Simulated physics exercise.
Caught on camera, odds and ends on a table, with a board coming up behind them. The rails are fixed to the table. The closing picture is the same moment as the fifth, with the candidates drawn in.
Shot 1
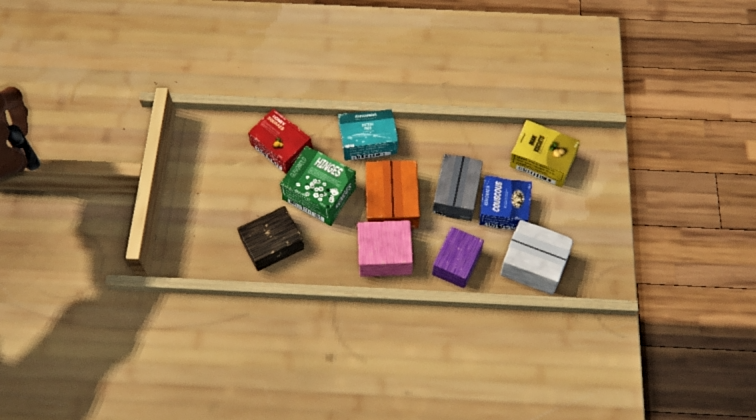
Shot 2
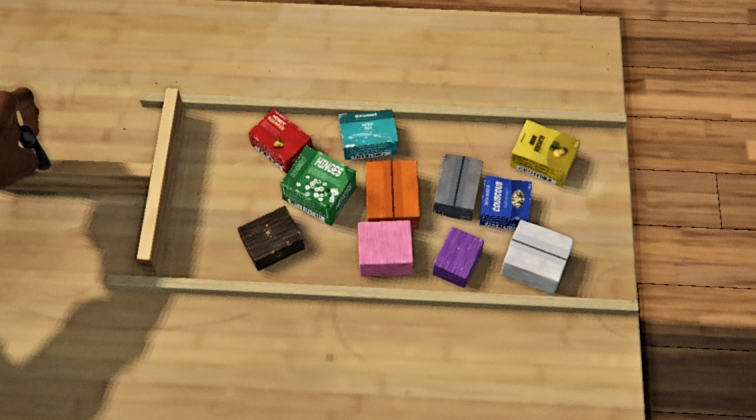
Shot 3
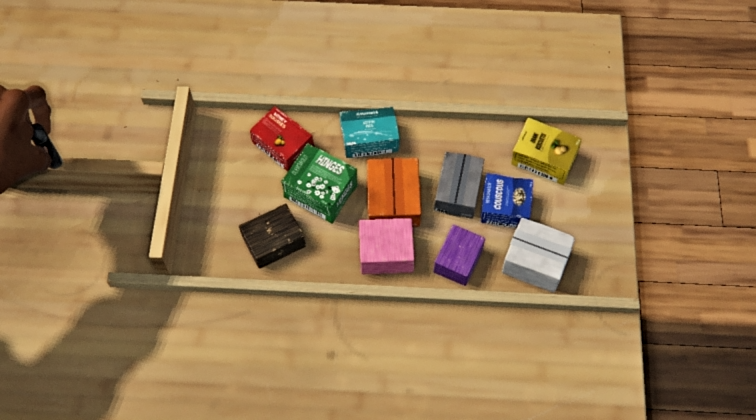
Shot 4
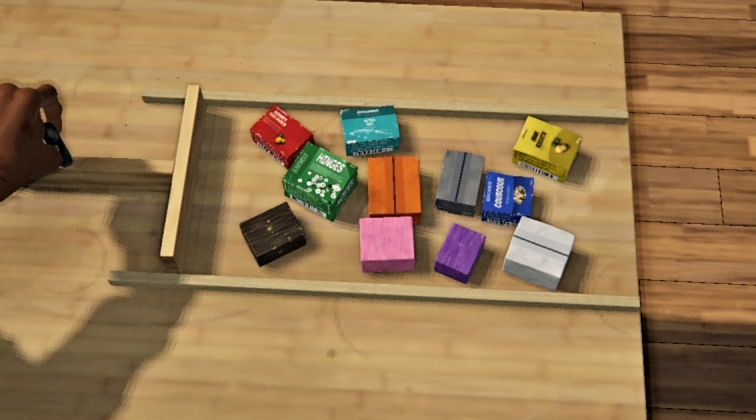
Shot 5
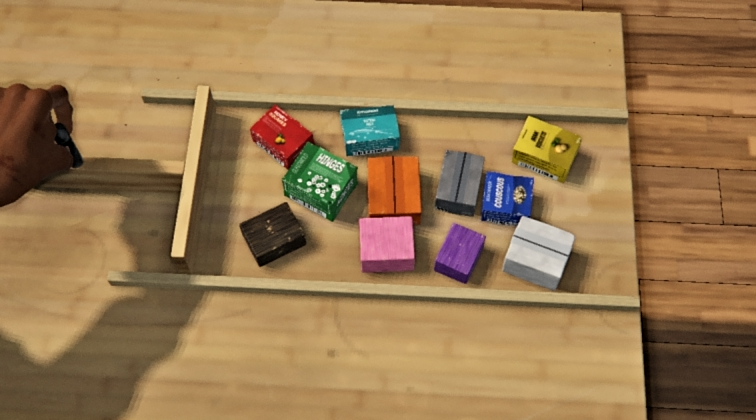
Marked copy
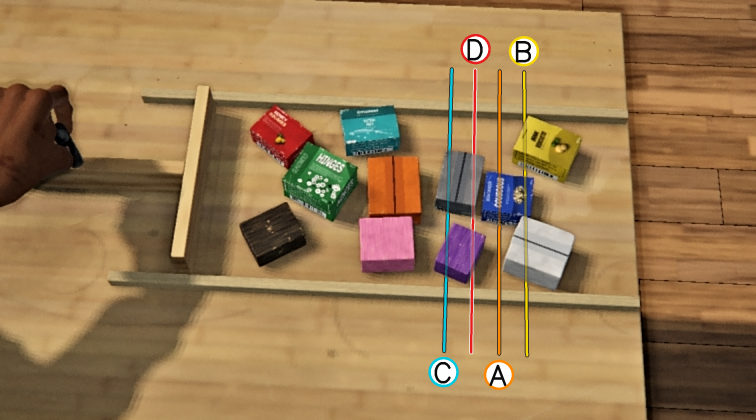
In this clip, colored blocks and small boxes sit between two wooden rails on a table while a hand at the left slides a wooden board a short way right toward them, and the items stay nearly still.
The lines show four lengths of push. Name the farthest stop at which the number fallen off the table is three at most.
A is the last line within the limit.
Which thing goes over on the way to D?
It is the blue packet.
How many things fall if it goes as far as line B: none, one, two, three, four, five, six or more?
In all, five.
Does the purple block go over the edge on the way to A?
By then, no.
On the marked copy, A at (499, 203); B at (525, 204); C at (448, 201); D at (473, 202).
With A. Early on, board (301, 172); turquoise box (386, 133); red packet (337, 133).
Further on, board (412, 178); blue packet (588, 209); white box (577, 252).
At the end, board (498, 182); white box over the edge; blue packet over the edge; two fallen.
As for the rest, B drops five; C is within the limit but short; D is within the limit but short.
